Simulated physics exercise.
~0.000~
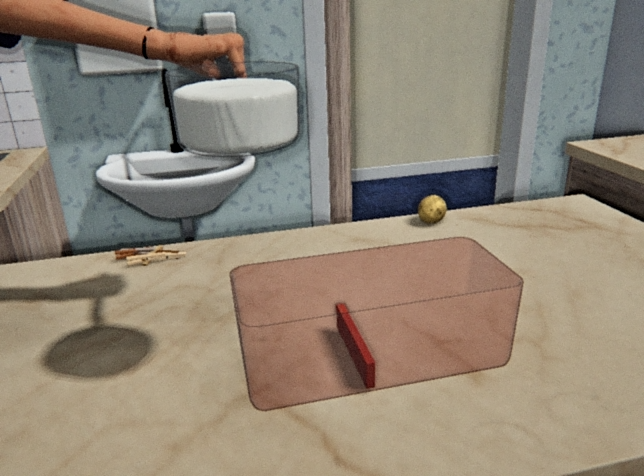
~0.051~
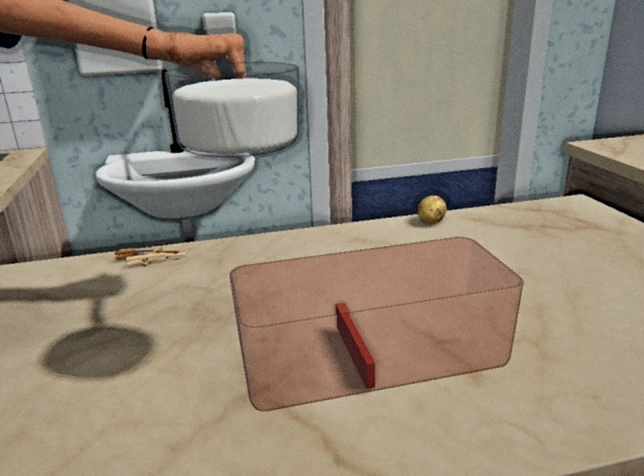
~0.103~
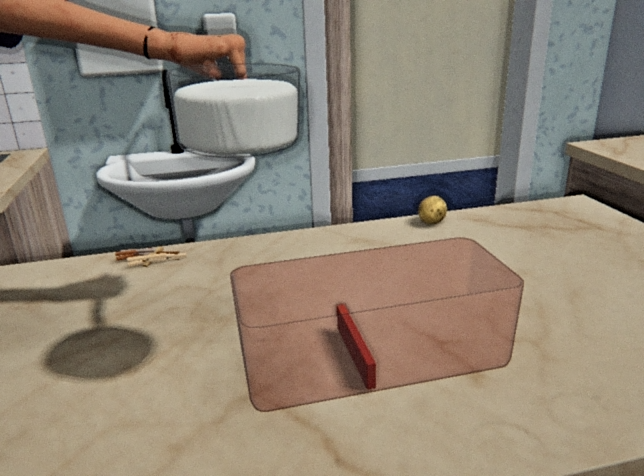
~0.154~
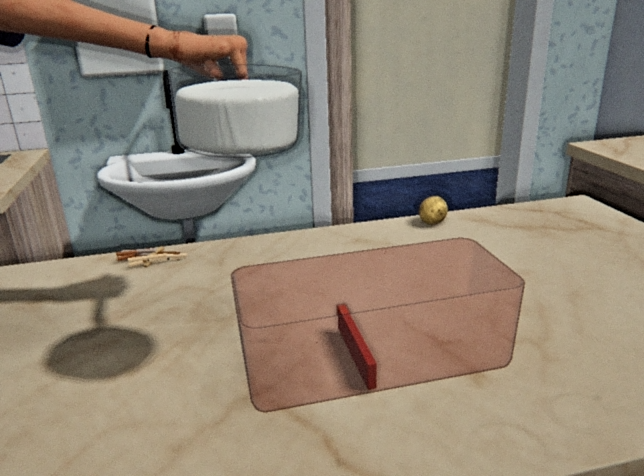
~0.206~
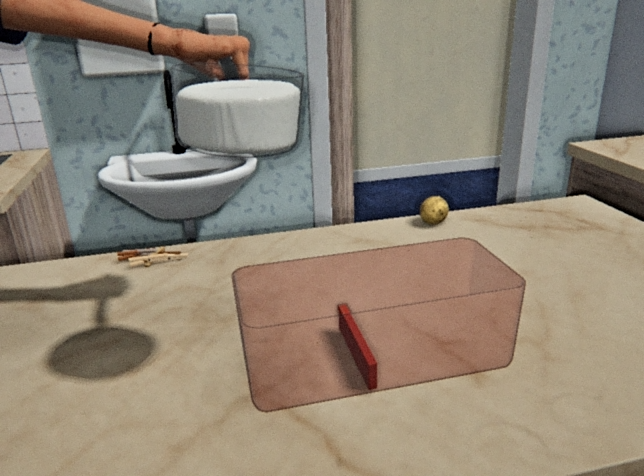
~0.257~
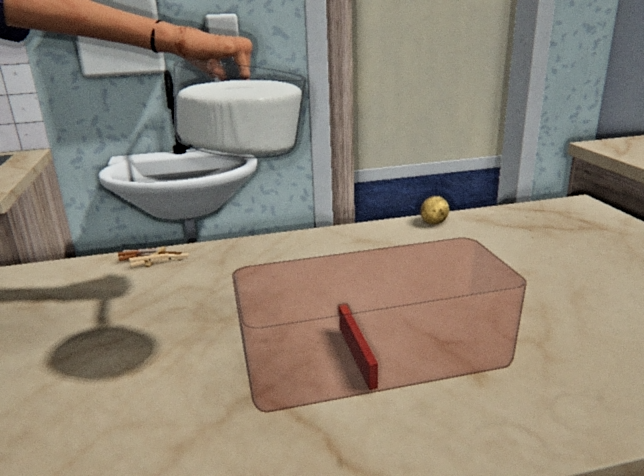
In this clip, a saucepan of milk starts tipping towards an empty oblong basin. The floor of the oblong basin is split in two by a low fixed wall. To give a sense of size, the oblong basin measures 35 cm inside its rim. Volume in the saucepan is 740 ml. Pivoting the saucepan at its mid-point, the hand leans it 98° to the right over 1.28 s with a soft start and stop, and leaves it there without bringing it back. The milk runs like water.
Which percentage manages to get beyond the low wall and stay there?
Beyond the low wall, roughly 77 per cent stays.
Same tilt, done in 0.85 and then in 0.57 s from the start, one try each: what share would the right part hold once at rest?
75 then 80 %.
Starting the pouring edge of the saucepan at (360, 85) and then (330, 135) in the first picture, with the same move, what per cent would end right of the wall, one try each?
In order, 90 and 90 per cent.
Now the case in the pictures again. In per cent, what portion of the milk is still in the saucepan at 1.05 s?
Roughly 18 percent remains.
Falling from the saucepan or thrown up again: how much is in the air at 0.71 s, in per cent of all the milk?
Estimate: Some 26 % of the total.
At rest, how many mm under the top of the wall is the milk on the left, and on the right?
Left side: Around 32 mm. Right side: Around 20 mm.
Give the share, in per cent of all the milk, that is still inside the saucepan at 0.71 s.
Still held: Roughly 72 % of the total.
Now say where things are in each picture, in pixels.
Tilt 0°; pouring edge (296, 67); surface from (172, 92) to (294, 84); the oblong basin's rim runs from (235, 297) to (496, 259); the wall's top is at (354, 332), in the first frame.
Tilt 0°; pouring edge (296, 68); surface from (173, 92) to (294, 85), in the second frame.
Tilt 2°; pouring edge (298, 70); surface from (173, 92) to (295, 85), in the third frame.
Tilt 3°; pouring edge (299, 73); surface from (175, 92) to (296, 86), in the fourth frame.
Tilt 6°; pouring edge (301, 76); surface from (176, 93) to (296, 86), in the fifth frame.
Tilt 9°; pouring edge (303, 79); surface from (178, 93) to (299, 87), in the sixth frame.
After 0.71 s the tilt is 58° and 72 per cent is still to pour, 1 is left of the wall and 1 right of it.
After 1.05 s the tilt is 90° and 19 per cent is still to pour, 3 is left of the wall and 54 right of it.
After 1.40 s the tilt is 98° and 2 per cent is still to pour, 15 is left of the wall and 77 right of it.
After 1.78 s the tilt is 98° and 0 per cent is still to pour, 21 is left of the wall and 77 right of it.
In the end 21 per cent lies left of the wall, 77 right of it and 2 outside.
